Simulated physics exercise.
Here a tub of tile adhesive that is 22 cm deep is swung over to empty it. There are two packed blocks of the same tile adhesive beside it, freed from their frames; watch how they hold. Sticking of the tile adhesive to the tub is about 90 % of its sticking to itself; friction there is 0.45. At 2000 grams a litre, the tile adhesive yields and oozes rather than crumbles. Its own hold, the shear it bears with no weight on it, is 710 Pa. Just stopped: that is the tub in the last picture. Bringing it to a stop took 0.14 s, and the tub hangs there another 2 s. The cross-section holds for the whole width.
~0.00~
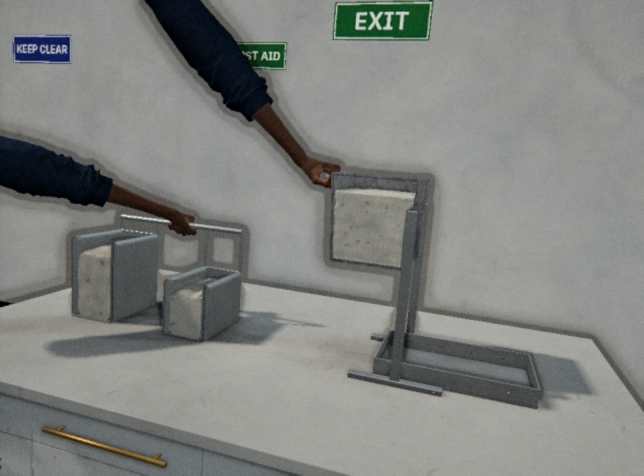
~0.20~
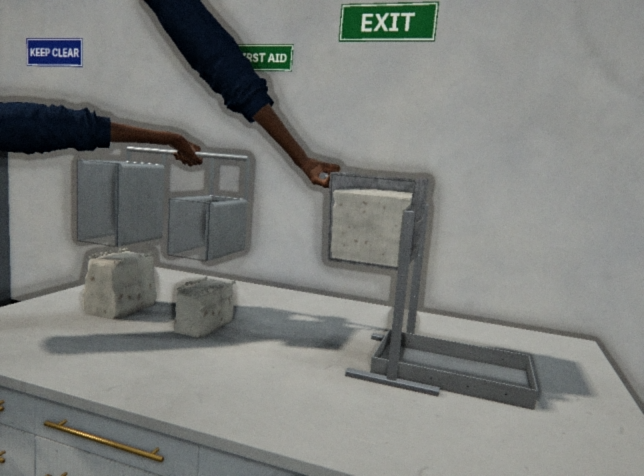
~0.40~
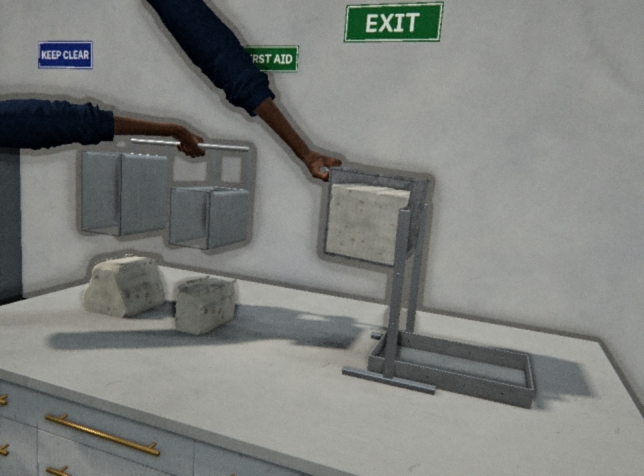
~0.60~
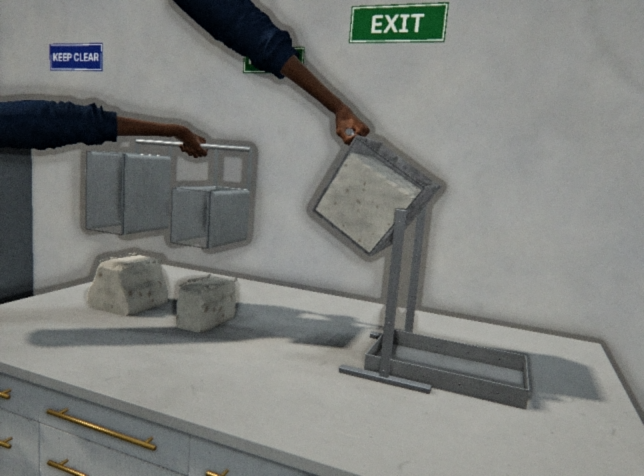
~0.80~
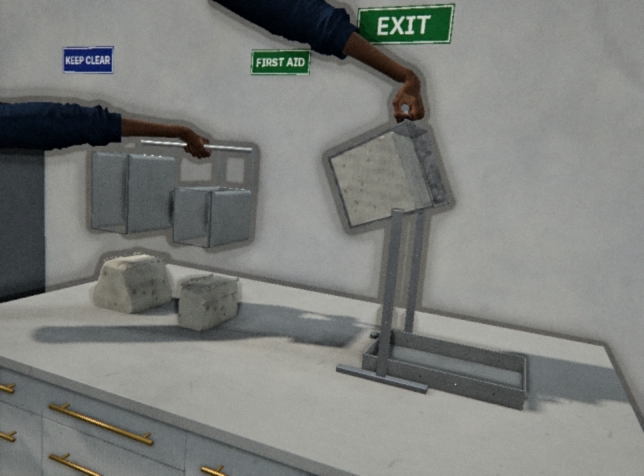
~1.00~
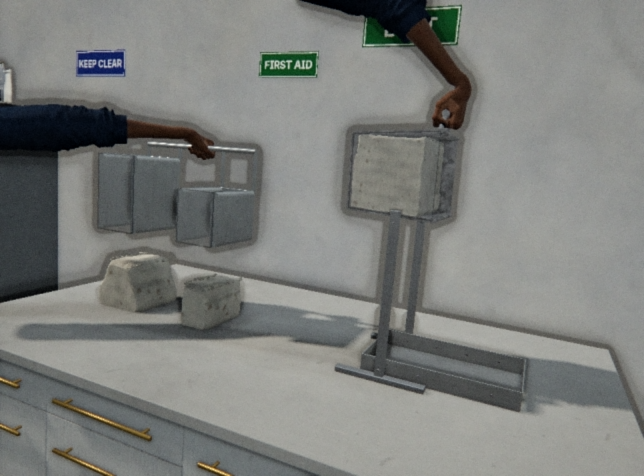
A grey tub of pale, speckled paste sits on a metal stand at the right of a white counter, seen from slightly above, with green and blue signs on the wall behind. At left, one hand lifts paired grey moulds off two pale blocks, and the left block slumps lower. Another hand then swings the tub clockwise about a quarter turn, while the camera drifts slightly, revealing more brass-handled drawers.
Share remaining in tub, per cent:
Near 67 percent.
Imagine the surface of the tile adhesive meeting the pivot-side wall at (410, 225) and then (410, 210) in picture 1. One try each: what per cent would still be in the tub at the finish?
About 100 % and then about 100 %.
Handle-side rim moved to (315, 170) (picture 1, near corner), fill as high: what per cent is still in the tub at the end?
Near 50 per cent.
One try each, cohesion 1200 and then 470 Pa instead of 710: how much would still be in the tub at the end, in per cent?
Try one gives 100 per cent, try two gives 60 per cent.
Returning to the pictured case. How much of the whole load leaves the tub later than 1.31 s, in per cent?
Later share of the load: Approx. 30 %.
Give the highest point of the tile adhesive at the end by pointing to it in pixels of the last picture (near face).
Highest point: Approx. (389, 150).
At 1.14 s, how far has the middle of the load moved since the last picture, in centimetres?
Something like 2 cm, give or take.
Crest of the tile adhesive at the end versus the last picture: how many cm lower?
Some 3 cm.
After 1.14 s, the tub is at 89 degrees and holds 100 %.
After 1.31 s, the tub is at 89 degrees and holds 98 %.
After 1.48 s, the tub is at 89 degrees and holds 93 %.
After 1.65 s, the tub is at 89 degrees and holds 89 %.
After 3.00 s, at the end, the tub is at 89 degrees and holds 67 %.
